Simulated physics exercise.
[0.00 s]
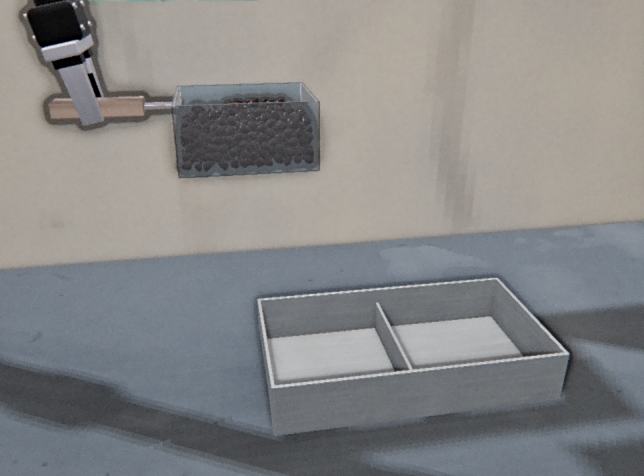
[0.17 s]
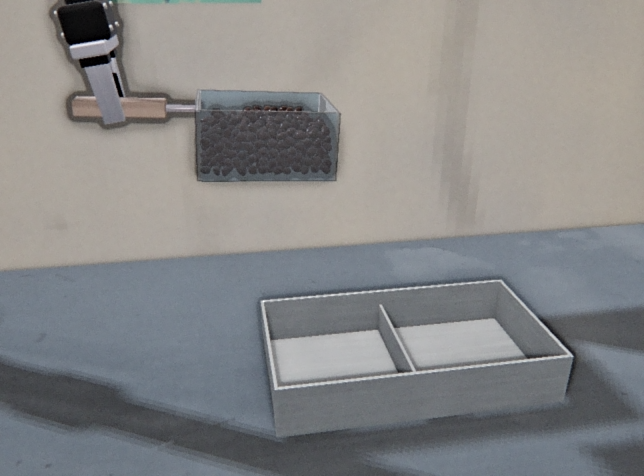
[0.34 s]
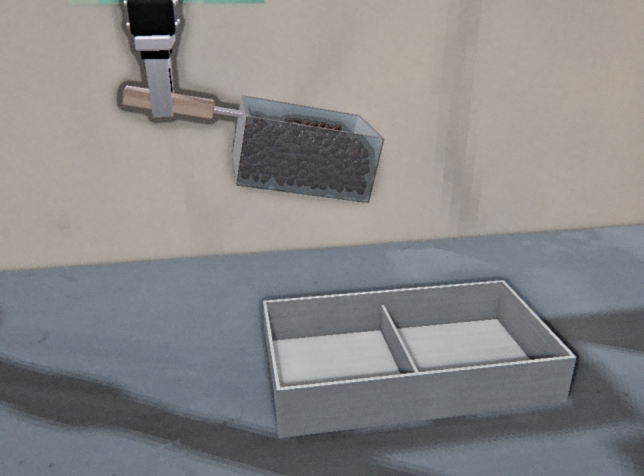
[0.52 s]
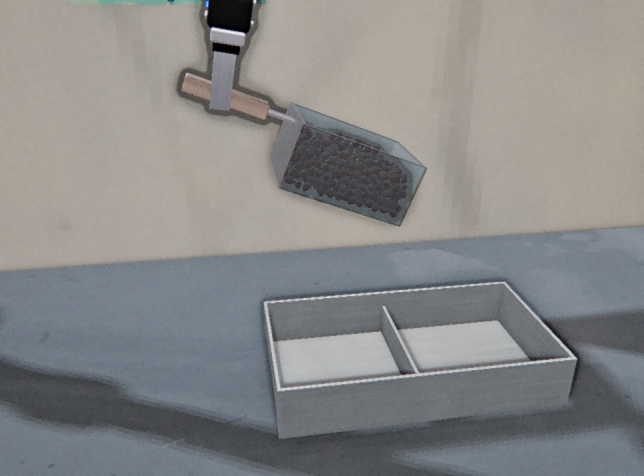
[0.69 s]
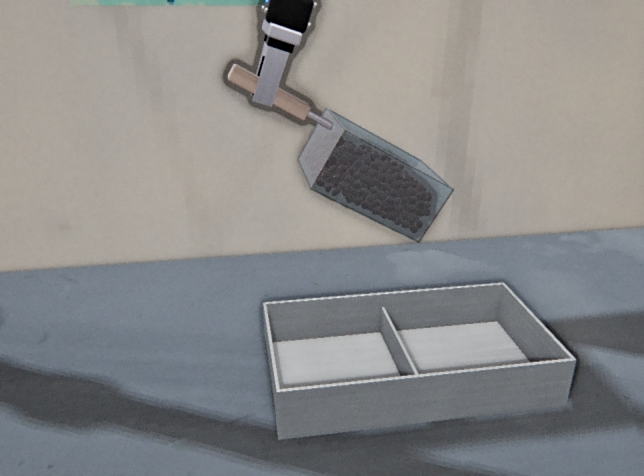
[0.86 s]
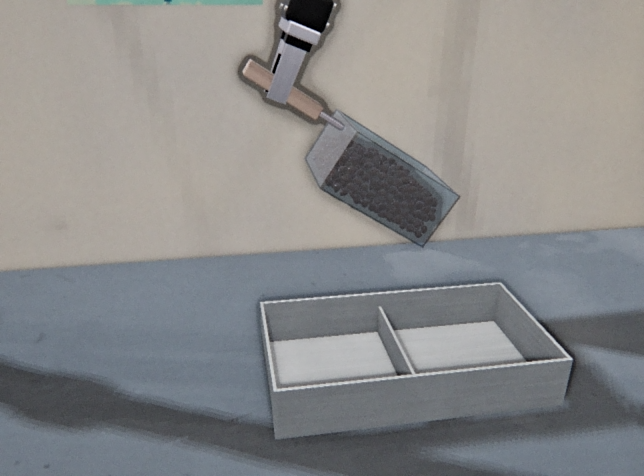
A clear box filled with dark brown beans, held by a black and silver robot gripper on its wooden handle, hangs before a beige wall, viewed from the side and slightly above. Below it, a pale grey tray with one divider sits on a blue-grey tabletop crossed by dark bands. The gripper carries the box rightward, tilting its right end steadily downward, then slows, while the view stays nearly still.
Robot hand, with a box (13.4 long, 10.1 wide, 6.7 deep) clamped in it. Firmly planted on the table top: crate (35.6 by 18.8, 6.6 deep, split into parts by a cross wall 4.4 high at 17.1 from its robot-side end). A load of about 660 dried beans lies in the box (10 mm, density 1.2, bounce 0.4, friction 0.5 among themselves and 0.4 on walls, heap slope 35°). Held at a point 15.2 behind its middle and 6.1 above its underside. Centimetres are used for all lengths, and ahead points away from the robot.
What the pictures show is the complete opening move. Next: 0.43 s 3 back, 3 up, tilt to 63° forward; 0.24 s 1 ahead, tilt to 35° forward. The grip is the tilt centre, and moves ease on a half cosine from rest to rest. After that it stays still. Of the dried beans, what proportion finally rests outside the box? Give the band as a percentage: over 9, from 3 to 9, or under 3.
Under 3 %.
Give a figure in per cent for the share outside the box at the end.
About 0 %.
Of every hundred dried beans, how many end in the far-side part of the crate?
I'd put it at about 0 per cent.
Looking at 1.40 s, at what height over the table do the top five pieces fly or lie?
34 cm, more or less.
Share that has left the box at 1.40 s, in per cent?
0 %.
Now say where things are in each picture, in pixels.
The first frame shows box floor at (247, 155), level; upper third of the load around (247, 118), from x 185 to 310, top at y 100; 663 in the box.
The second frame shows box floor at (264, 162), tilted 3° forward; upper third of the load around (258, 126), from x 205 to 330, top at y 110.
The third frame shows box floor at (298, 175), tilted 11° forward; upper third of the load around (286, 139), from x 240 to 365, top at y 120.
The fourth frame shows box floor at (333, 188), tilted 22° forward; upper third of the load around (318, 152), from x 280 to 405, top at y 130.
The fifth frame shows box floor at (357, 197), tilted 30° forward; upper third of the load around (343, 160), from x 310 to 430, top at y 135.
The sixth frame shows box floor at (363, 199), tilted 33° forward; upper third of the load around (351, 161), from x 315 to 435, top at y 135; 663 in the box.
After 1.13 s, tilted 54° forward, highest piece 32 above the table; 663 in the box.
After 1.40 s, tilted 52° forward, highest piece 33 above the table; 663 in the box.
After 1.73 s, tilted 35° forward, highest piece 34 above the table; 663 in the box.
After 2.78 s, tilted 35° forward, highest piece 34 above the table; 663 in the box.
At rest, 663 in the box. That is 0 % outside the box.
